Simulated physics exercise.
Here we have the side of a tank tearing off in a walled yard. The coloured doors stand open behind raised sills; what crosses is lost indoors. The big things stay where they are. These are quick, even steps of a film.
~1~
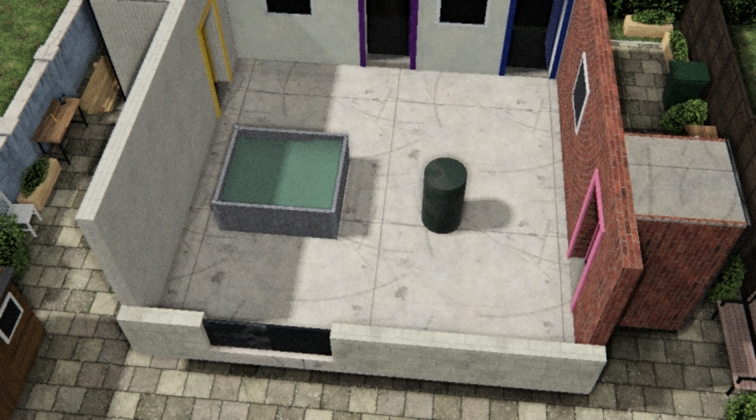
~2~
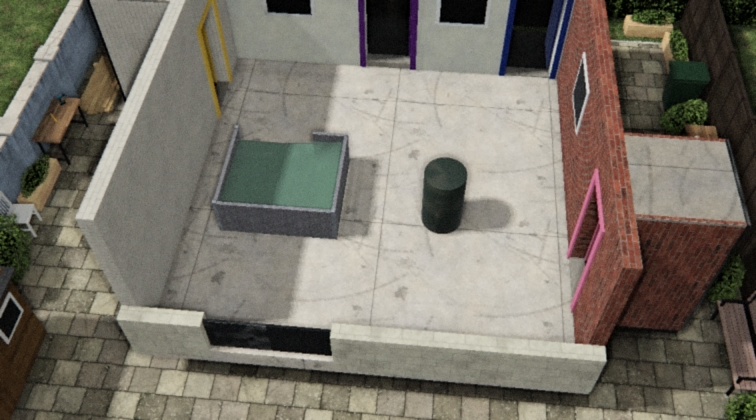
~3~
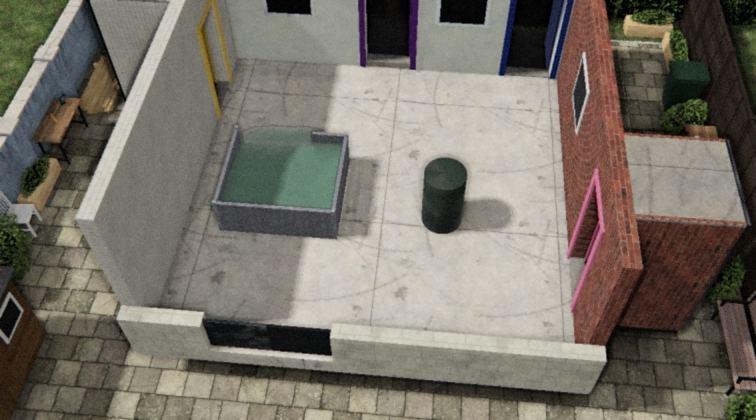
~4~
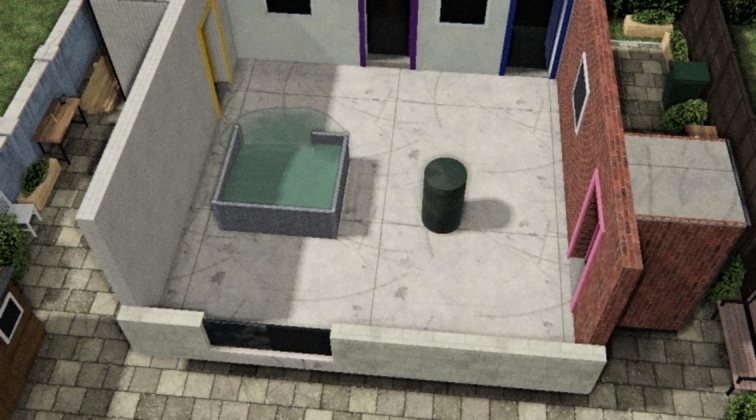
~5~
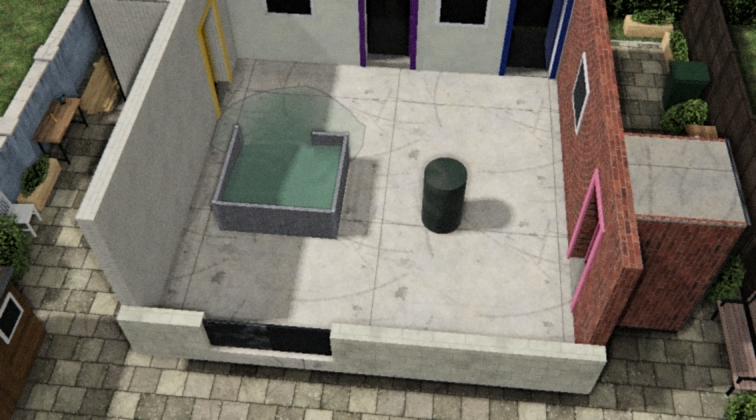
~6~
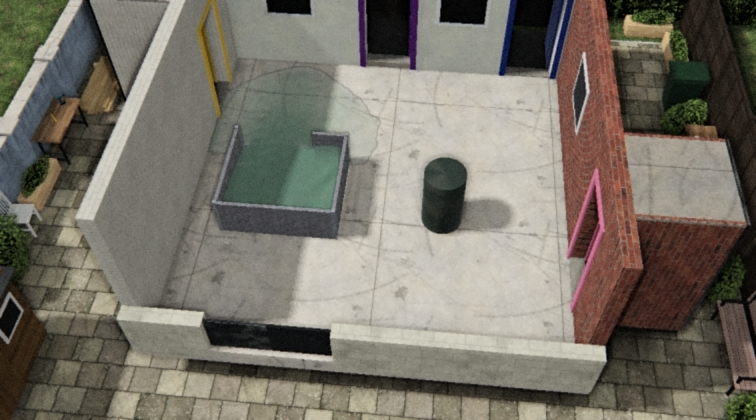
Green water slips out through a gap in the far side of a grey, open-topped tank and spreads as a thin, clear sheet over the pale floor behind it. The roofless walled yard is seen from high above, with yellow, purple and blue doorways, a red brick wall with pink trim at right, and a dark green cylinder standing right of the tank. The sheet widens toward the back wall as the level in the tank lowers a little, while the cylinder and camera stay still.
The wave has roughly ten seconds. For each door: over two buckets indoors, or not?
One by one: The yellow door takes more than that; the blue door takes more than that; the pink door stays under that; the purple door stays under that.
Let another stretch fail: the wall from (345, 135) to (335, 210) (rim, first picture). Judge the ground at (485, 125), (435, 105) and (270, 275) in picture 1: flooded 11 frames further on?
In that order: Wet, wet, no water.
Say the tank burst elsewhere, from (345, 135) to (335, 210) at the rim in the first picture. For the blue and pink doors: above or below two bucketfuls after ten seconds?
My reading: The blue door lets more in, the pink door takes more.
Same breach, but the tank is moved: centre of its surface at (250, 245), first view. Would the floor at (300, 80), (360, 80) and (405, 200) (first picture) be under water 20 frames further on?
In turn: Wet, flooded, not flooded.
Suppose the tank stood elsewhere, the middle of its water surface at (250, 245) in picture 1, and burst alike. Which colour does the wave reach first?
I say the yellow door.
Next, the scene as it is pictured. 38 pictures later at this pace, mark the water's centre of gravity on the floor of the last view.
Roughly at (375, 141).
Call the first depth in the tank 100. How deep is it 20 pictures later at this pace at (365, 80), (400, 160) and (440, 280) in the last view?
In turn 20, 0 and 0 in a hundred.
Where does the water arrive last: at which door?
I say the one in pink.
A moment on, water covers 20 % of the floor; the yellow door under two buckets in, the blue door not reached, the pink door not reached, the purple door wet at the sill, nothing in.
Next, water covers 20 % of the floor; the yellow door over two buckets in, the blue door not reached, the pink door not reached, the purple door wet at the sill, nothing in.
Then, water covers 35 % of the floor; the yellow door far over two buckets in, the blue door wet at the sill, nothing in, the pink door not reached, the purple door under two buckets in.
Later, water covers 60 % of the floor; the yellow door far over two buckets in, the blue door over two buckets in, the pink door wet at the sill, nothing in, the purple door under two buckets in.
In the end, water covers 85 % of the floor; the yellow door far over two buckets in, the blue door far over two buckets in, the pink door wet at the sill, nothing in, the purple door under two buckets in.
